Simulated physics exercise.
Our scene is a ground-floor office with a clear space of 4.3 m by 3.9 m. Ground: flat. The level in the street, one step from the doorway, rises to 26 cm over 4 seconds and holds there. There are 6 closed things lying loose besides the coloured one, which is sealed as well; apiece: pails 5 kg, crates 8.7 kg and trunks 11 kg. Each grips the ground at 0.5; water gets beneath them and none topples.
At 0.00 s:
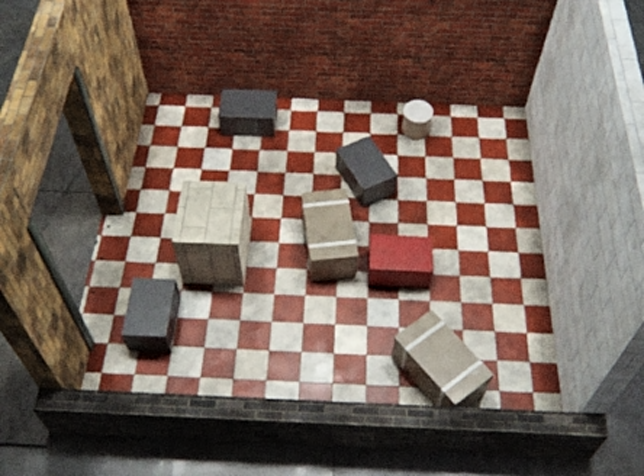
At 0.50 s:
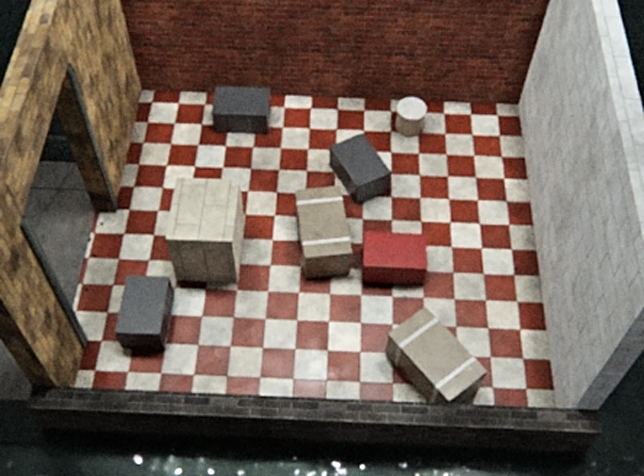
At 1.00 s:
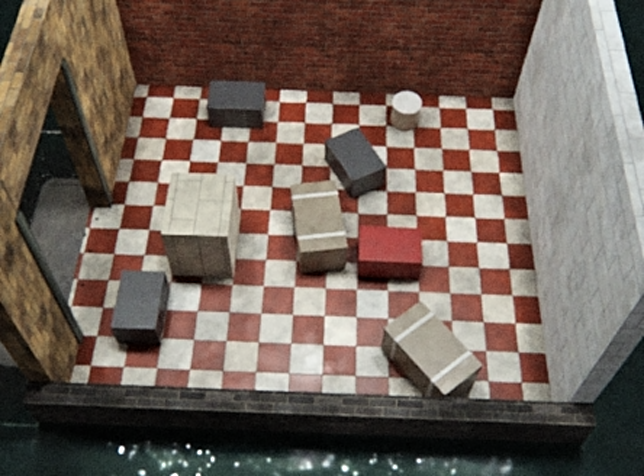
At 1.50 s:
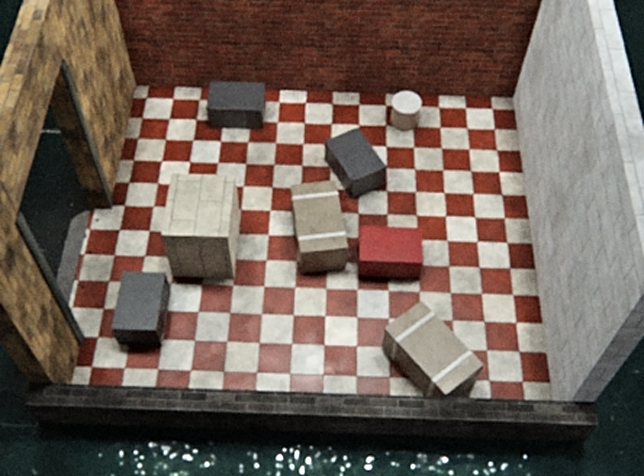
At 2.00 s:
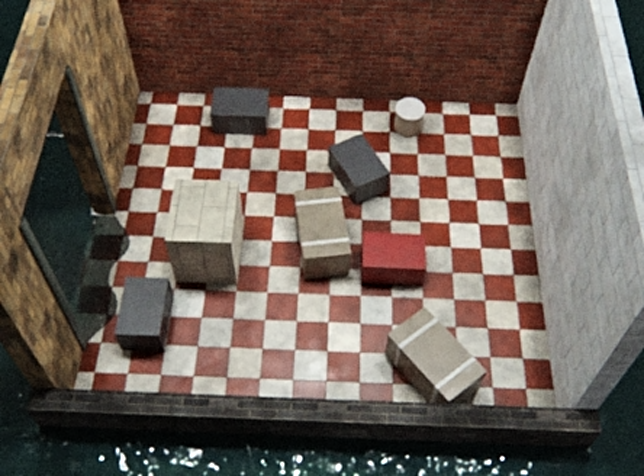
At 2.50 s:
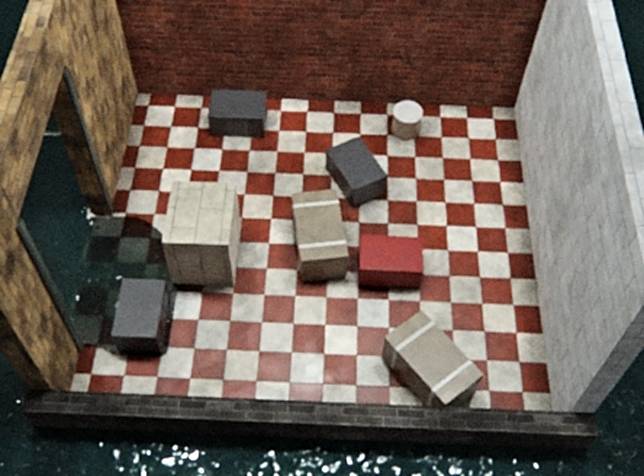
The clip shows a roofless room with a red and white checkered floor, a red box and several grey and tan ones; dark water spreads outside, then enters through the left doorway and creeps across nearby tiles while the boxes stay put.
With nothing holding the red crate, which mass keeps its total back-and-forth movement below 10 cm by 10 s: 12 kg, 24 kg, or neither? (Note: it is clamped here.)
Only 24 kg.
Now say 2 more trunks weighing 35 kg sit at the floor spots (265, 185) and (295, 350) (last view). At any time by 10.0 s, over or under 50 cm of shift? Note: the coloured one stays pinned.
In order: Within the mark, above the mark.
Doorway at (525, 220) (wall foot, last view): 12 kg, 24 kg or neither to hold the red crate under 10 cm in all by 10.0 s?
There both choices fail.
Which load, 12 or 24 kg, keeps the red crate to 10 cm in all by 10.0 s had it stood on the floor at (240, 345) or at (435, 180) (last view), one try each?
Going in order: Neither weight works, neither weight works.
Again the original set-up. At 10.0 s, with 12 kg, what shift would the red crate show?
I'd put it at roughly 20 cm.
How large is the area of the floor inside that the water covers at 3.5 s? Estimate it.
About 3.5 m2.
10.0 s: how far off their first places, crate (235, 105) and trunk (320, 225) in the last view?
They sit 150 cm and 40 cm away, in the order given.
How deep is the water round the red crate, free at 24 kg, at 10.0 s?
Close to 9 cm deep.
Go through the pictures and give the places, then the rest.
The red crate at (401, 253) rests on the ground; water covers 0.0 m2; 0 of 7 have shifted, in the first picture.
The red crate at (395, 250) rests on the ground; water covers 0.0 m2; 0 of 7 have shifted, in the second picture.
The red crate at (390, 244), on the bottom; 0.0 m2 under water; 0 of 7 have shifted, in the third picture.
The red crate at (391, 244), on the bottom; 0.0 m2 under water; 0 of 7 have shifted, in the fourth picture.
The red crate at (394, 250), on the bottom; 0.2 m2 under water; 0 of 7 have shifted, in the fifth picture.
The red crate at (391, 253) rests on the ground; 0.8 m2 under water; 0 of 7 have shifted, in the sixth picture.
After 3.5 s the red crate would be 0 cm from its start with 12 kg and 0 cm from its start with 24 kg; 0 cm of water round it then.
After 4.5 s the red crate would be 0 cm from its start with 12 kg and 0 cm from its start with 24 kg; 1 cm of water round it then.
After 7.0 s the red crate would be 0 cm from its start with 12 kg and 0 cm from its start with 24 kg; 2 cm of water round it then.
After 10.0 s the red crate would be 21 cm from its start with 12 kg and 2 cm from its start with 24 kg; 9 cm of water round it then.
